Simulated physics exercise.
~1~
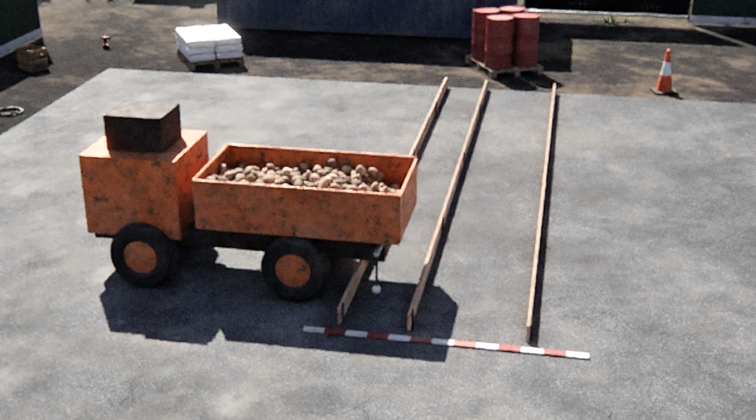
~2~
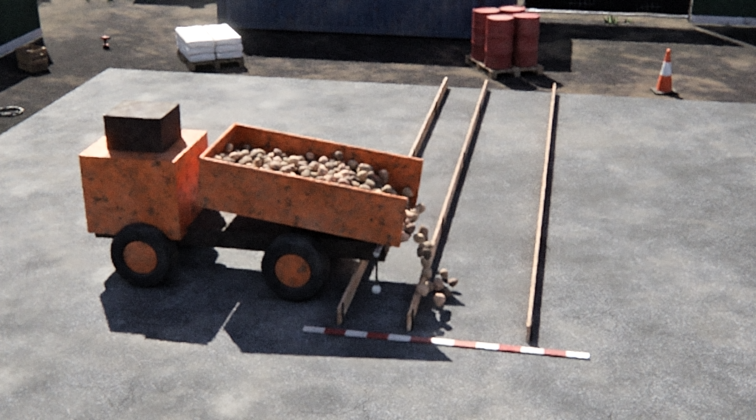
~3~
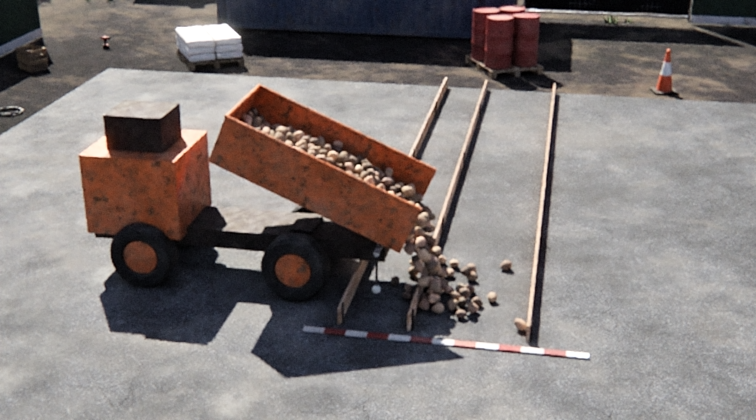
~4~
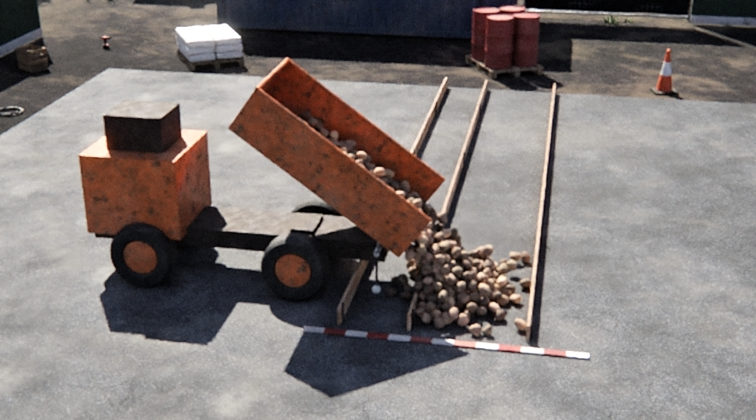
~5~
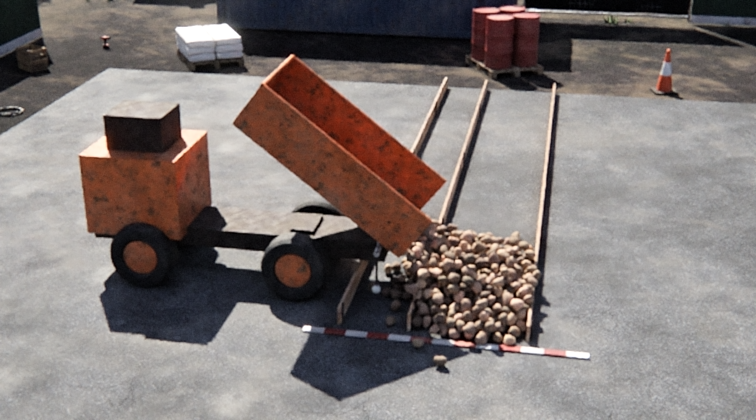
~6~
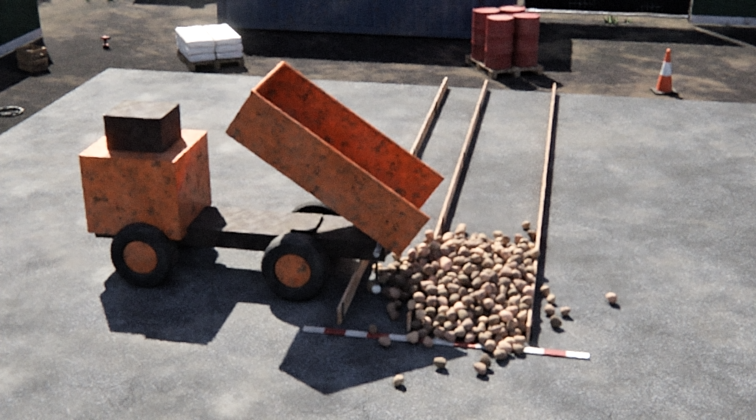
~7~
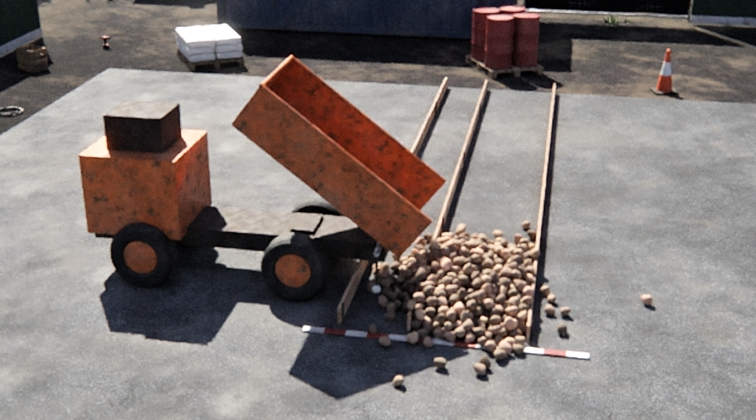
Orange tipping truck raising its bed, pouring brown cobbles between wooden planks, then jolting until empty, leaving a heap with scattered strays.
